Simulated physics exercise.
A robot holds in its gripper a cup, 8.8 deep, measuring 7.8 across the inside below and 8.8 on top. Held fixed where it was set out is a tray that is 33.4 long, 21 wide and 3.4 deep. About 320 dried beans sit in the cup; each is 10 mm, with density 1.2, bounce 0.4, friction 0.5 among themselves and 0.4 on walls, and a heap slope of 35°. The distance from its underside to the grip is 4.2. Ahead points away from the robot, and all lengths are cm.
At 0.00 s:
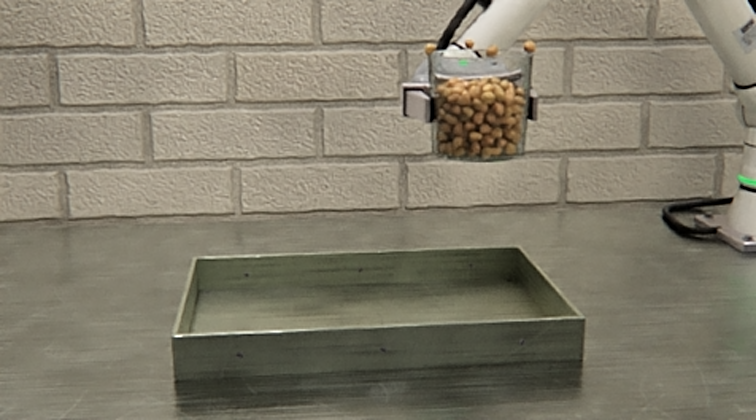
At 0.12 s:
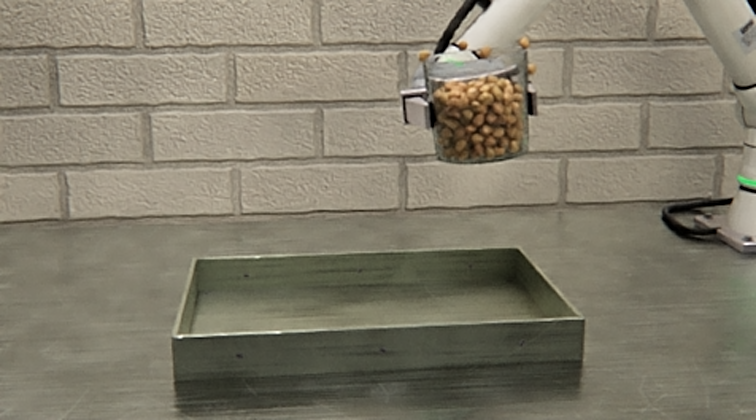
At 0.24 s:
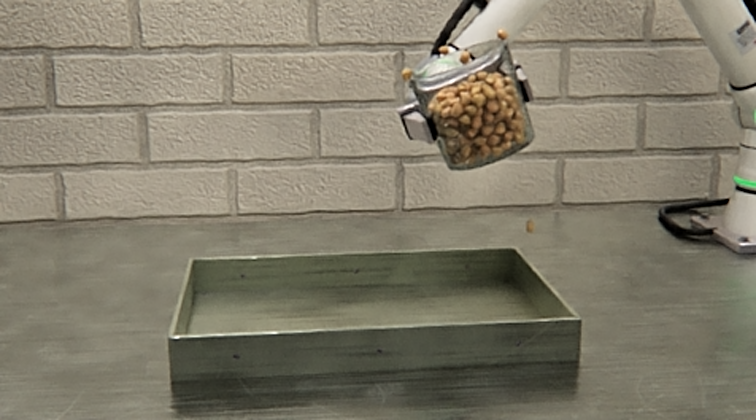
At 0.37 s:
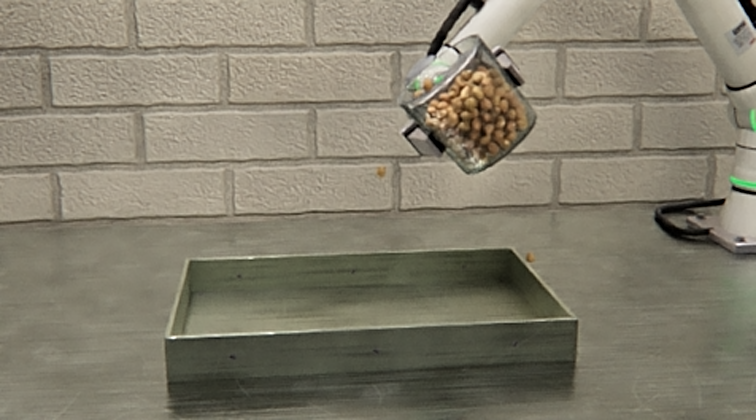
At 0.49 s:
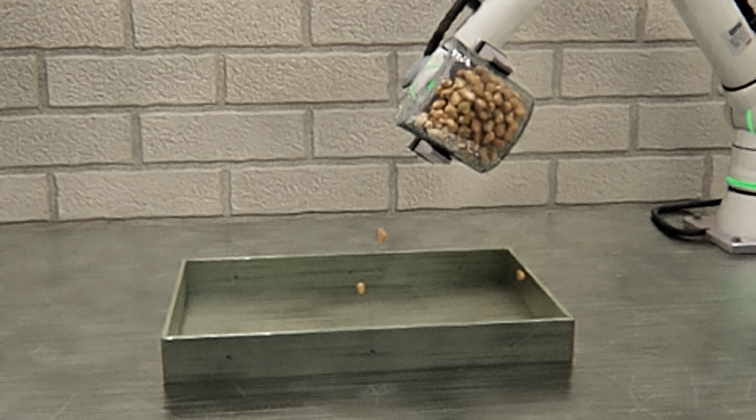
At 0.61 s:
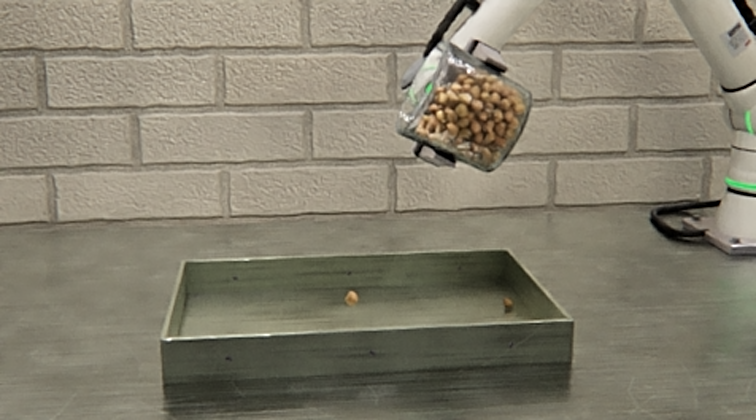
A robot arm holds a clear cup heaped with tan beans above an empty greenish tray, then tilts it gradually to the left. As the cup leans steeply, a few beans drop away one after another, and a couple lie in the tray while the rest stay packed inside the tilted cup.
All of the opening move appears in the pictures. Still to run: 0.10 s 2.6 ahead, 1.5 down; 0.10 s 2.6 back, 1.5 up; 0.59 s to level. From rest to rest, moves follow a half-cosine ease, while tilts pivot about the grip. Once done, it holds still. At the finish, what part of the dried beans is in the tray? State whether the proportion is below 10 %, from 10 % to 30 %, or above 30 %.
The proportion is below 10 %.
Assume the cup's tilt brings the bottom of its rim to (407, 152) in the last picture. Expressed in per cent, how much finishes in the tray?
About 20 %.
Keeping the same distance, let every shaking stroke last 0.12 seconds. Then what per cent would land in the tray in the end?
In that case it would be near 0 percent.
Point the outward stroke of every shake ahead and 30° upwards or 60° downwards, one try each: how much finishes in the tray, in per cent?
Estimates, in order: 15 % then 0 %.
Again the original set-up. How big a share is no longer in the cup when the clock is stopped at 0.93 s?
5 %.
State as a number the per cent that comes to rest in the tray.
I'd put it near 5 per cent.
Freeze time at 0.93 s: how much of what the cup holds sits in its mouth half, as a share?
My estimate is near 35 per cent.
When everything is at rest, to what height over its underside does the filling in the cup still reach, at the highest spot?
I'd put it at close to 8.5 centimetres.
After 0.93 s, tilted 56° forward, highest piece 22 above the table; 298 in the cup, 6 in the tray, 11 in flight or on a rim.
After 1.24 s, tilted 10° forward, highest piece 24 above the table; 296 in the cup, 19 in the tray.
After 1.60 s, level, highest piece 24 above the table; 296 in the cup, 19 in the tray.
After 2.65 s, level, highest piece 24 above the table; 296 in the cup, 19 in the tray.
In the end, 296 in the cup, 19 in the tray. That is 6 % in the tray.
